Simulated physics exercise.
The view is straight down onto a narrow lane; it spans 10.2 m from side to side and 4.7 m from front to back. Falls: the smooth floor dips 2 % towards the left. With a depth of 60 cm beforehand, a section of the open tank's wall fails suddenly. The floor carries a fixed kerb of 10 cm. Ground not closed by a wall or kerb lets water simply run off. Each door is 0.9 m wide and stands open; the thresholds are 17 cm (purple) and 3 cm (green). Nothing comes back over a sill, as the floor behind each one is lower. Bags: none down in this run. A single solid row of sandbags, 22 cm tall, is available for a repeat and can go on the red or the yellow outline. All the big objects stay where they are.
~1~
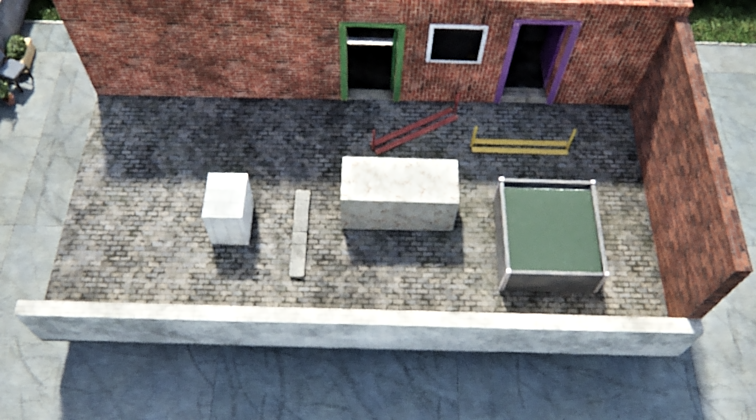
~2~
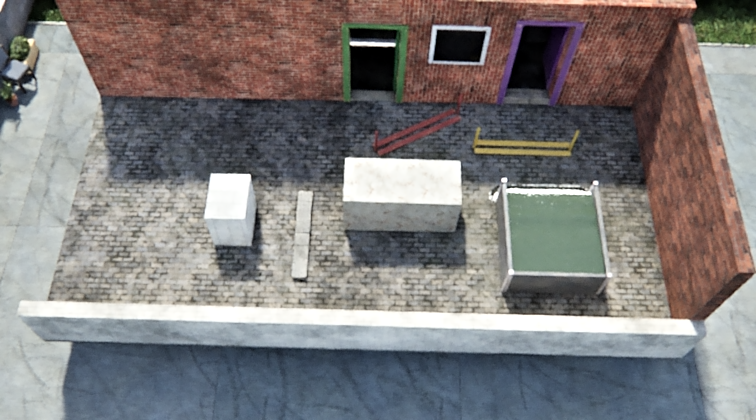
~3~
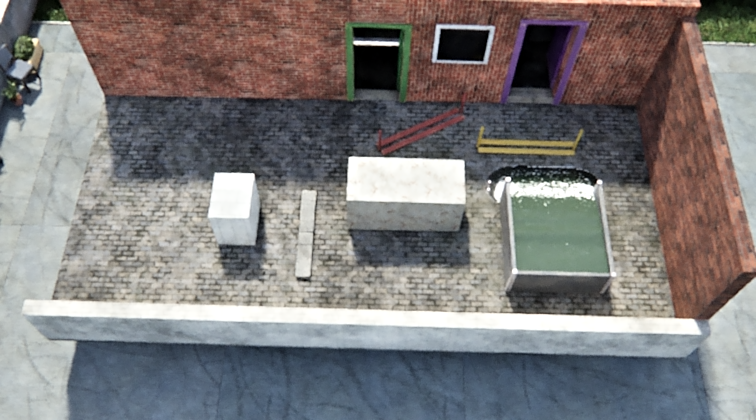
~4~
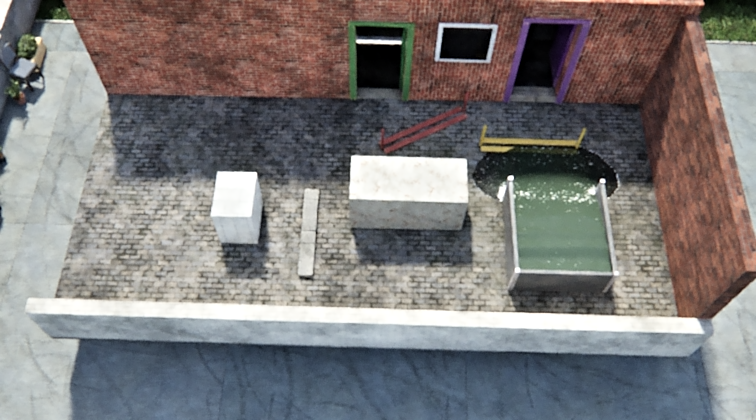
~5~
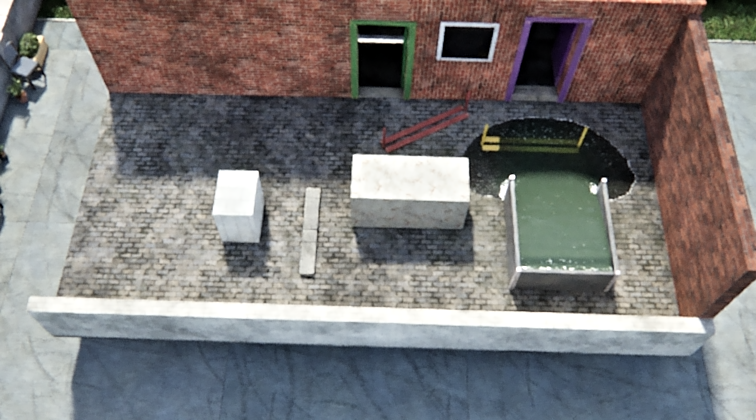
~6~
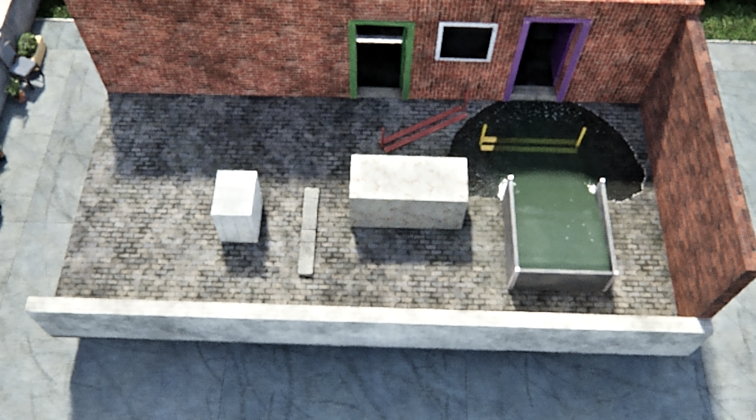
Green water pours from the far side of an open tank and spreads around a yellow bench.
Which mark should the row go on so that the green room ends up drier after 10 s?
On the red mark.
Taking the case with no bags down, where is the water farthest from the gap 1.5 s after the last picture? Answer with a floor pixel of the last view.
Look near (322, 97) in the last picture.
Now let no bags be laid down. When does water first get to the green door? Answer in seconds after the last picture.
Green door, 1.0 seconds.
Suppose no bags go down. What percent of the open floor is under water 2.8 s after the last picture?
40 %.
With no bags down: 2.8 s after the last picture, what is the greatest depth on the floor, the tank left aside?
About 16 centimetres.
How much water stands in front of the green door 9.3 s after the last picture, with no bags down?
About 3.0 centimetres.
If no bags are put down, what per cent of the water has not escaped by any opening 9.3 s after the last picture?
I'd put what remains at some 62 per cent.
Then, 0.7 s after the last picture water covers 20 % of the floor and is deepest (34 cm) near (534, 101) in the run without bags; in at the green door, 0 L with no bags, 0 L with the row on red, 0 L on yellow.
Then, 1.5 s after the last picture water covers 20 % of the floor and is deepest (30 cm) near (627, 103) in the run without bags; in at the green door, 1 L with no bags, 0 L with the row on red, 2 L on yellow.
Then, 2.8 s after the last picture water covers 40 % of the floor and is deepest (16 cm) near (538, 139) in the run without bags; in at the green door, 12 L with no bags, 0 L with the row on red, 13 L on yellow.
Then, 5.3 s after the last picture water covers 65 % of the floor and is deepest (12 cm) near (633, 331) in the run without bags; in at the green door, 20 L with no bags, 0 L with the row on red, 22 L on yellow.
Then, 9.3 s after the last picture water covers 70 % of the floor and is deepest (6 cm) near (318, 273) in the run without bags; in at the green door, 23 L with no bags, 0 L with the row on red, 23 L on yellow.
